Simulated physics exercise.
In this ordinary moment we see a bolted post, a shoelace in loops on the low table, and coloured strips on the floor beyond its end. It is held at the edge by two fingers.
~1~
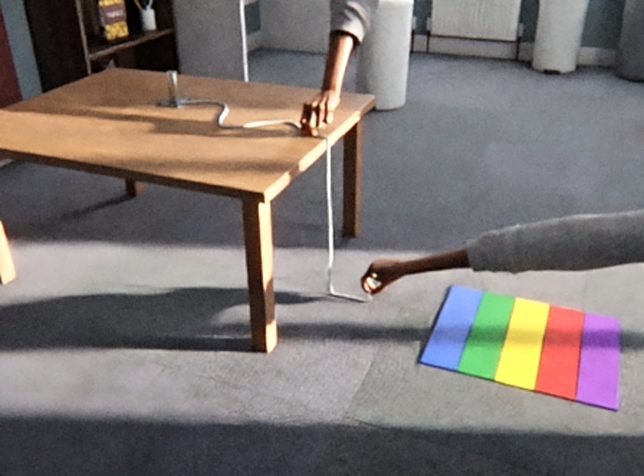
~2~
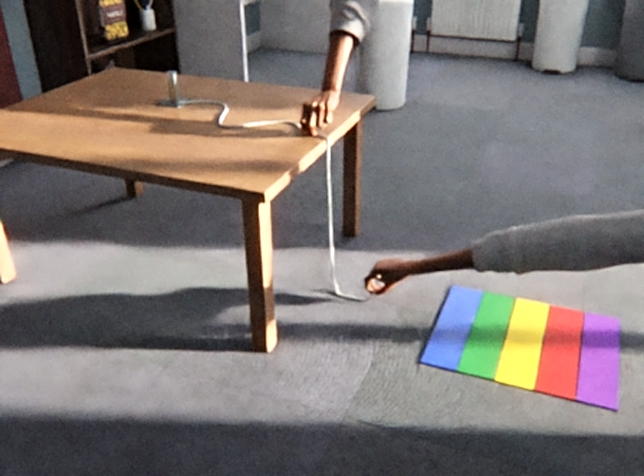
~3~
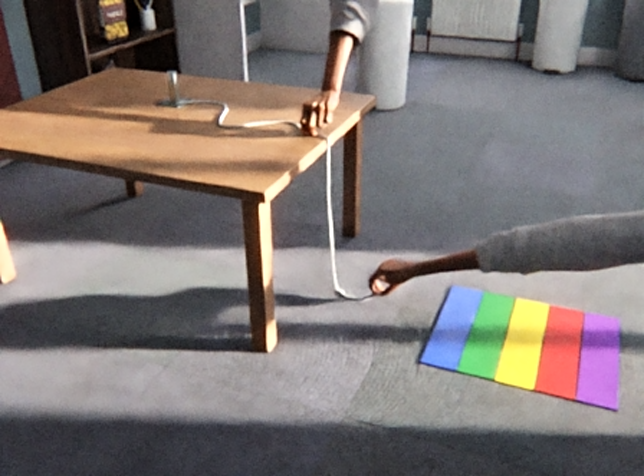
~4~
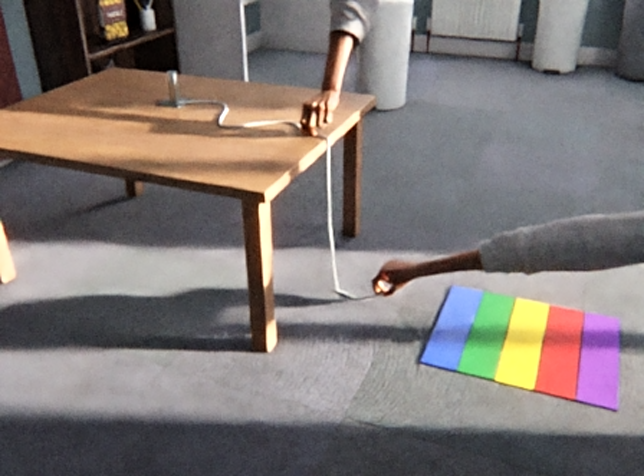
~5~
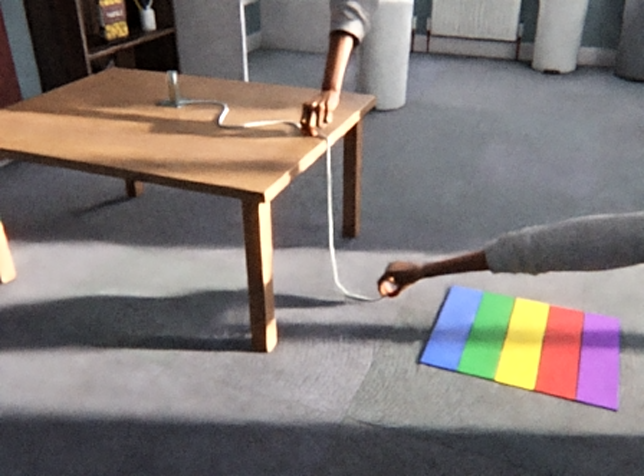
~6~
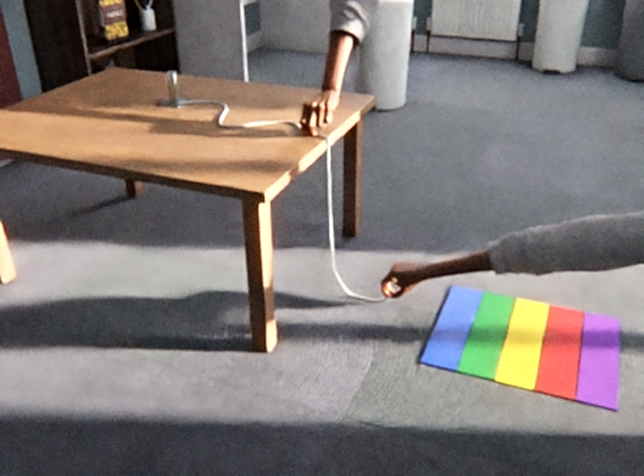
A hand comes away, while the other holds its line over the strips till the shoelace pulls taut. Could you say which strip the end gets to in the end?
It gets to the red strip.
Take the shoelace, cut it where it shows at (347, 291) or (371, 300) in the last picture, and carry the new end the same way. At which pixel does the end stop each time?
The first cut gives (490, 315) and the second gives (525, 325).
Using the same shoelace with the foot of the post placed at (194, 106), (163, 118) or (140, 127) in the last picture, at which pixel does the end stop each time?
Going through them in sequence: (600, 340), (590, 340) and finally (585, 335).
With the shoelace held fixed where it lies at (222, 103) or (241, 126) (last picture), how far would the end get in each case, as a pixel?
Taking the tries in turn, you get (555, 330) and then (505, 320).
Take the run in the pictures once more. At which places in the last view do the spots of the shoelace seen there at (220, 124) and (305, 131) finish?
They go to (269, 121) and to (357, 159).
Soon after, end near (509, 321); over yellow.
After that, end near (544, 328); over yellow.
At the stop, end near (565, 333); over red. It gets as far as the red strip.
